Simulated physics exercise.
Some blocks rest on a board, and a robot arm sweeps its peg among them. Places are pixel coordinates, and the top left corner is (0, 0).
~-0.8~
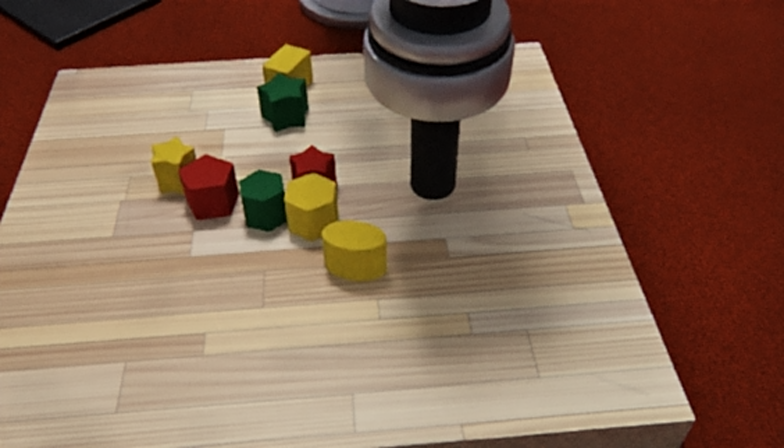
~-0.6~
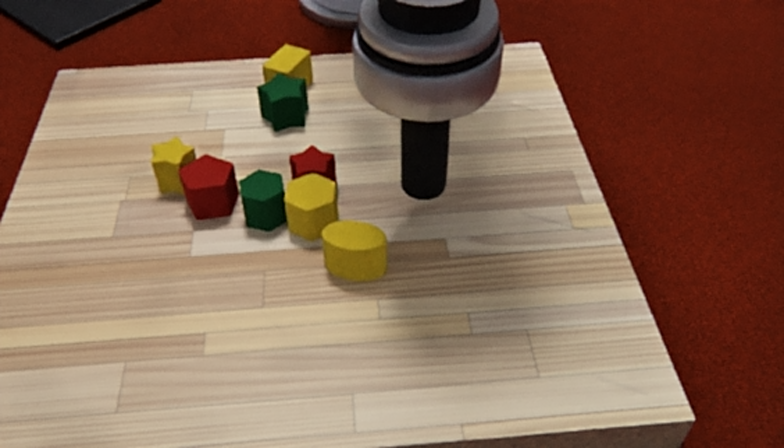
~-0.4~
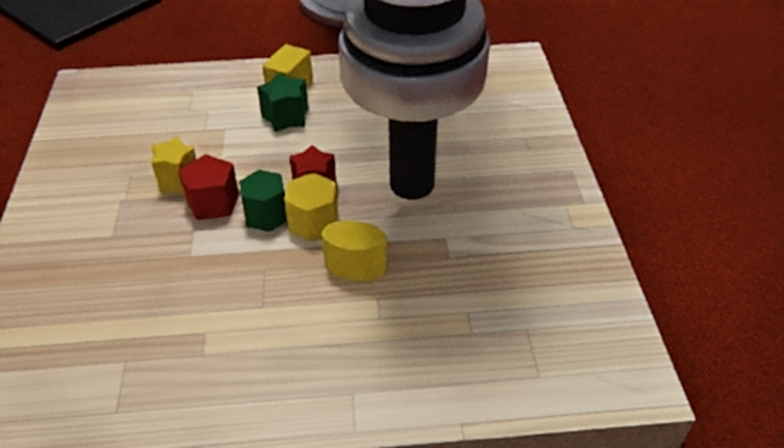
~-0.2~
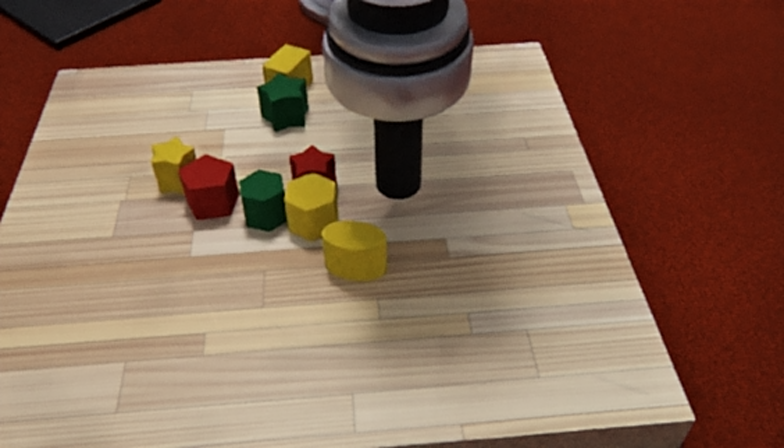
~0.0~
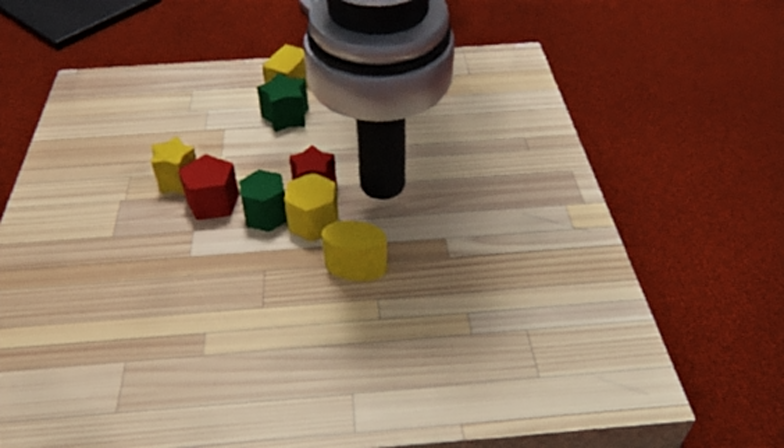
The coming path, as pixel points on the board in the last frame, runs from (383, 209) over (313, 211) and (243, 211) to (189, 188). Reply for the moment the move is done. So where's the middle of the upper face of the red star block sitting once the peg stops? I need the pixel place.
I'd expect the centre of its top face to be at (288, 154).
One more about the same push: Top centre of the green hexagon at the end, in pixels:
I'd expect the centre of its top face to be at (192, 205).
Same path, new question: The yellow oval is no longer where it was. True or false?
Verdict: False.
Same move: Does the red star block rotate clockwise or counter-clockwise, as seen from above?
Rotation: Clockwise.
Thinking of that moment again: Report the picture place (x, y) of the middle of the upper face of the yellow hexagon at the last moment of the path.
Around (256, 216).
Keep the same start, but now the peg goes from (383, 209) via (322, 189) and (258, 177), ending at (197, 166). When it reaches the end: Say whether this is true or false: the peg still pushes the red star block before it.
It is true.
The first path, step by step. One third of the way, peg (309, 189); red five-sided block (199, 171), turned 15° clockwise; green hexagon (232, 190), turned 35° clockwise; yellow hexagon (273, 205), turned 45° anticlockwise; red star block (296, 156), turned 55° clockwise.
Two thirds of the way, peg (238, 188); red five-sided block (185, 174), turned 45° clockwise; green hexagon (200, 203), turned 25° clockwise; yellow hexagon (256, 216), turned 90° anticlockwise; red star block (288, 154), turned 85° clockwise.
At the end, peg (183, 166); red five-sided block (133, 169), turned 30° clockwise; green hexagon (192, 205); yellow hexagon (256, 216), turned 90° anticlockwise; red star block (288, 154), turned 85° clockwise; yellow oval still.
